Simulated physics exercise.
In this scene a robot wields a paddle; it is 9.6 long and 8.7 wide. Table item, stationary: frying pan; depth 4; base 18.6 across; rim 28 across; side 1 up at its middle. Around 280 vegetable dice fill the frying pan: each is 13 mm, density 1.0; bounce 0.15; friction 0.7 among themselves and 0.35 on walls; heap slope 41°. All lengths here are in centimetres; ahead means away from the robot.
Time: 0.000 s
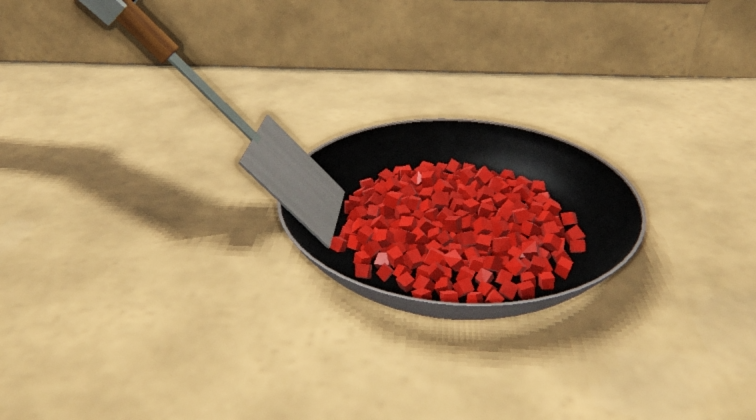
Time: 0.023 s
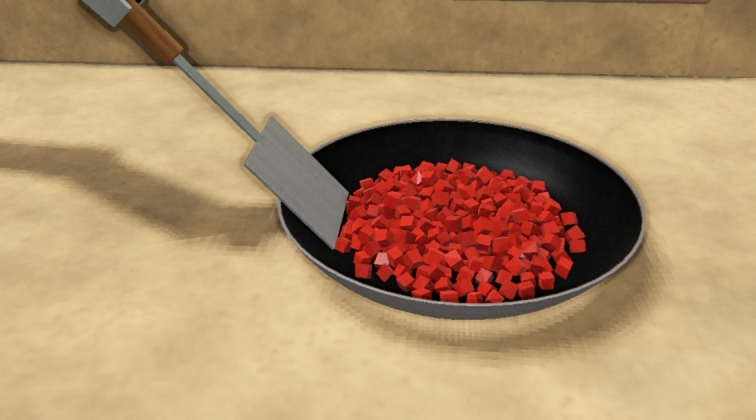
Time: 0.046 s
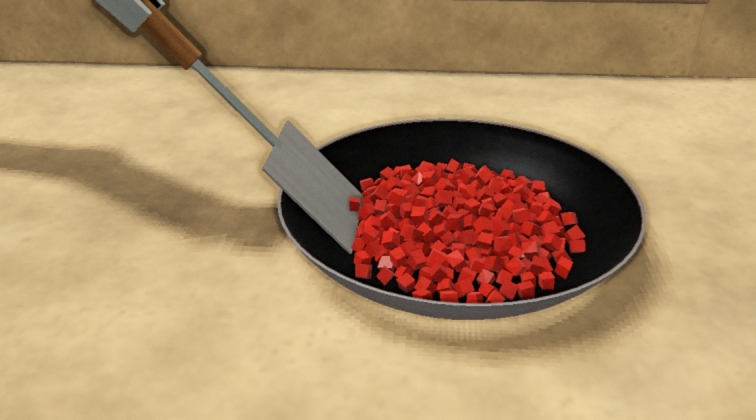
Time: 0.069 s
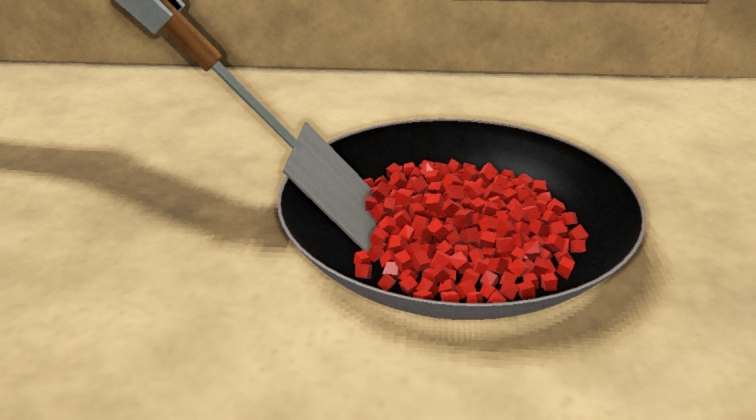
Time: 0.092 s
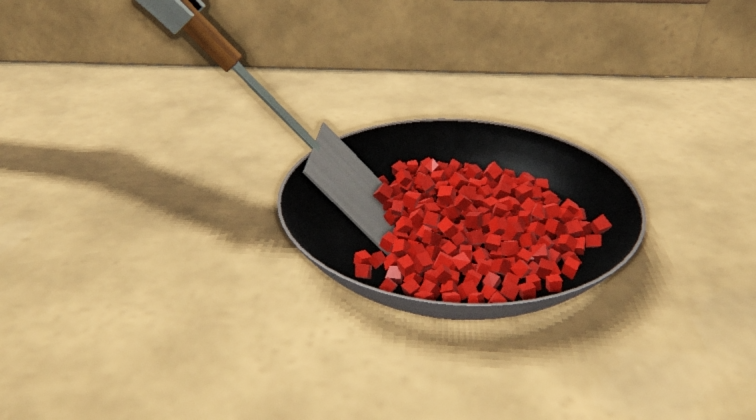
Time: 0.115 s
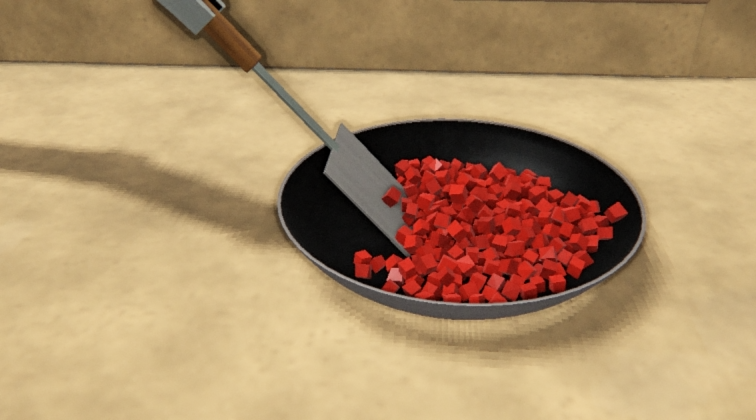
A robot's metal paddle with a brown grip reaches down from the upper left into a black frying pan on a mottled tan tabletop, seen from a fixed view slightly above. Small red vegetable dice lie heaped in the pan, right of centre, before a tan wall. The paddle slides rightward into the pan, pushing the dice right while a few stay near the front rim.
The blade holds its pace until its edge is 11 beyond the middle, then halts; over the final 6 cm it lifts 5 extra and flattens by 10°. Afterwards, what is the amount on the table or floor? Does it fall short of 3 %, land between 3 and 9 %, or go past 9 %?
It goes past 9 %.
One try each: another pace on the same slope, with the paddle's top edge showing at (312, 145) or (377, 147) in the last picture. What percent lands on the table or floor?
Near 30 per cent in the first try and near 35 per cent in the second.
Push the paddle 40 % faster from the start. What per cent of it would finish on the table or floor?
Then around 35 percent would finish on the table or floor.
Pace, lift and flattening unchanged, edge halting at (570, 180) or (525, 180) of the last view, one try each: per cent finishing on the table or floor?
First try about 10 percent, second about 5 percent.
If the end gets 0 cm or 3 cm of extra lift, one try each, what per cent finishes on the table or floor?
Roughly 30 per cent, then 35 per cent.
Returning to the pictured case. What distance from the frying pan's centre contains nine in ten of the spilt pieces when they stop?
Around 30 centimetres.
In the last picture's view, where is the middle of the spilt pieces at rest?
(738, 243).
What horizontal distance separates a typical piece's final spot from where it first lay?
Distance: Around 8 cm.
After 0.20 s, sloping 49°, highest piece 6 above the table; 276 in the frying pan, 1 on the blade or in flight.
After 0.28 s, sloping 46°, highest piece 7 above the table; 262 in the frying pan, 15 on the blade or in flight.
After 0.52 s, sloping 39°, highest piece 6 above the table; 198 in the frying pan, 58 on the table or floor, 21 on the blade or in flight.
After 1.57 s, sloping 39°, highest piece 5 above the table; 198 in the frying pan, 79 on the table or floor.
At rest, 198 in the frying pan, 79 on the table or floor. That is 29 % on the table or floor.
